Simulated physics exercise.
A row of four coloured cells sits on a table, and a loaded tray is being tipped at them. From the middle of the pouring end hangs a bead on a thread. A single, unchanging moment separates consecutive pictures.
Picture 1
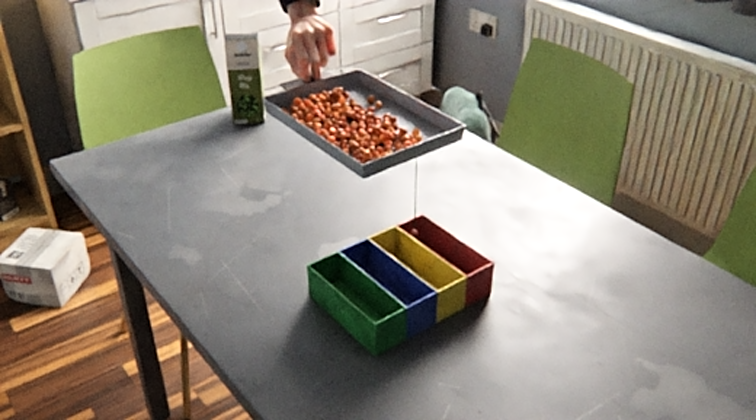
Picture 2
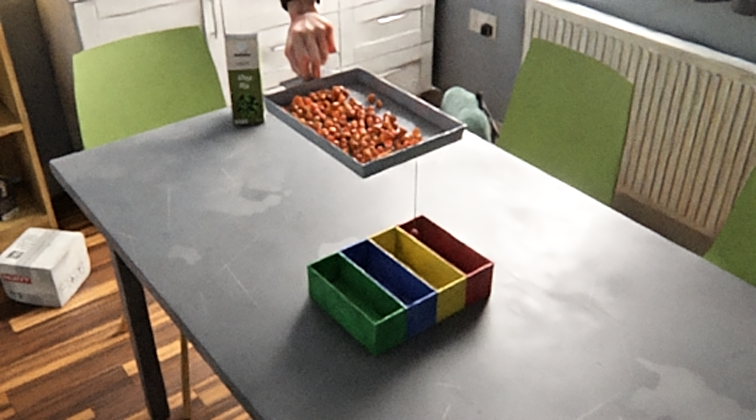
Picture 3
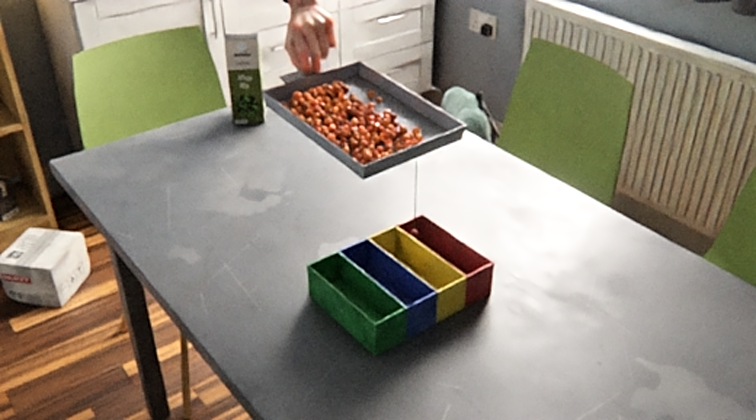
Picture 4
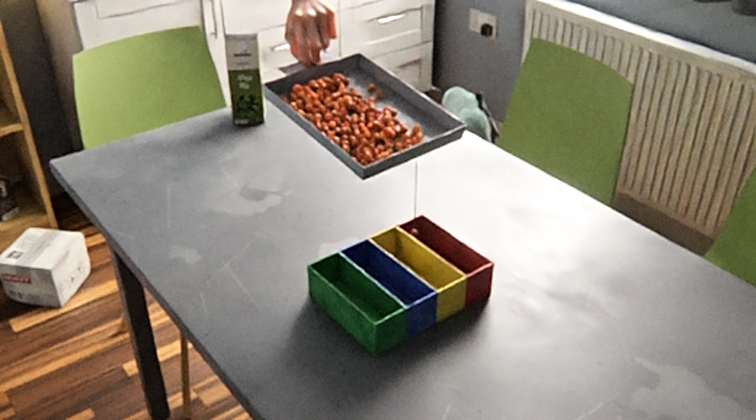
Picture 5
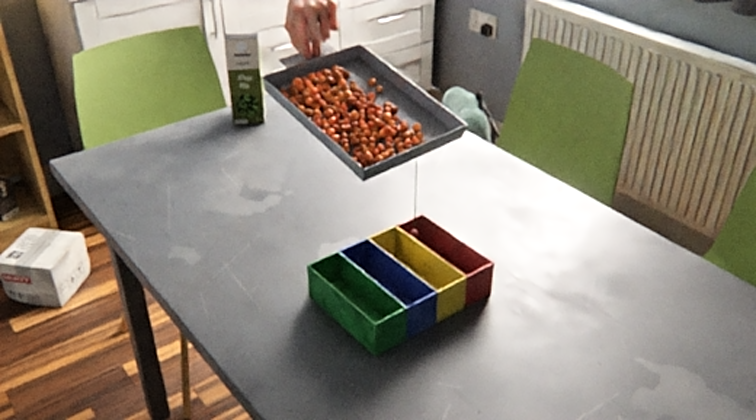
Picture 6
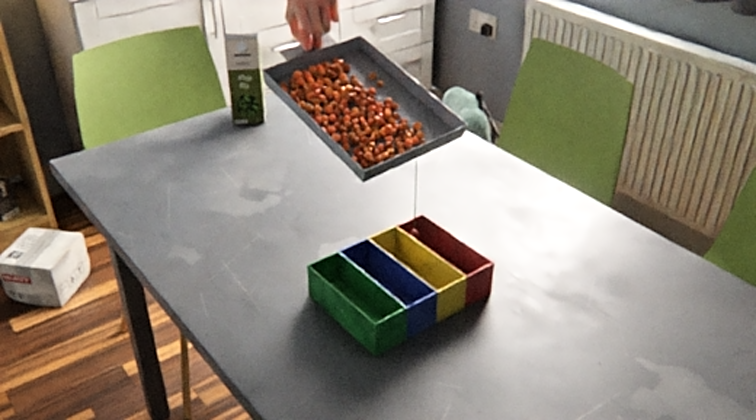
A tray of coated peanuts, with a hand at its far side, starts out nearly level above a table and gradually tilts a little toward its near end, while the green, blue, yellow and red cells stay still.
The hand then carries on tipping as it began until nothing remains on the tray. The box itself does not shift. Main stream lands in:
Blue.
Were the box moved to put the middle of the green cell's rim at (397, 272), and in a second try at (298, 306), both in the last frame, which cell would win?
The first placement favours green, while the second favours the cell in red.
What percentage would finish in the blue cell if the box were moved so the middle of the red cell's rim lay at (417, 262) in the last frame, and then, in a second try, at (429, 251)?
You'd get near 0 per cent and afterwards near 20 per cent.
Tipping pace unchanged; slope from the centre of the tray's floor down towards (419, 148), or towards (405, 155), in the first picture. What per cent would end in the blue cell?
Respectively close to 0 and 20 in a hundred.
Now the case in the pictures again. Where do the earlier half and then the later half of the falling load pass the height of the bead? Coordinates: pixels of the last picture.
Near (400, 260) to start, and near (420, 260) afterwards.
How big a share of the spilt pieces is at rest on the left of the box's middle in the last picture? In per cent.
About 20 percent of the spill.
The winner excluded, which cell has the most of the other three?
Rank 2: The yellow one.
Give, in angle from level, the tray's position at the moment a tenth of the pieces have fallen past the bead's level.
Roughly 110 degrees at that moment.
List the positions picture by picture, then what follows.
Corners of the pouring end near (363, 163) and (463, 125), level; middle of the load near (354, 126), coated peanuts; bead on its thread near (414, 233); green cell near (391, 329); blue cell near (422, 312); yellow cell near (451, 297); red cell near (479, 282), in the first picture.
Corners of the pouring end near (363, 164) and (463, 125), level; middle of the load near (354, 125), in the second picture.
Corners of the pouring end near (364, 165) and (463, 125), tipped barely, lowest at the left corner; middle of the load near (354, 122), in the third picture.
Corners of the pouring end near (364, 166) and (464, 125), tipped a little, lowest at the left corner; middle of the load near (354, 119), in the fourth picture.
Corners of the pouring end near (364, 167) and (465, 124), tipped a little, lowest at the left corner; middle of the load near (355, 115), in the fifth picture.
Corners of the pouring end near (365, 169) and (465, 124), tipped a little, lowest at the left corner; middle of the load near (355, 111); green cell near (391, 329); blue cell near (422, 312); yellow cell near (451, 297); red cell near (479, 282), in the sixth picture.
Shortly afterwards, tray tipped steeply; the whole lot on the tray.
Next, tray tipped right over; the whole lot on the tray.
Some moments later, tray tipped past a quarter turn; near half in the blue cell; near a quarter in the yellow cell; a little in the red cell; a little in the green cell; a little falling or outside the box.
In the end, tray tipped past a quarter turn; near half in the blue cell; near a quarter in the yellow cell; a little in the red cell; a little in the green cell; a little outside the box.
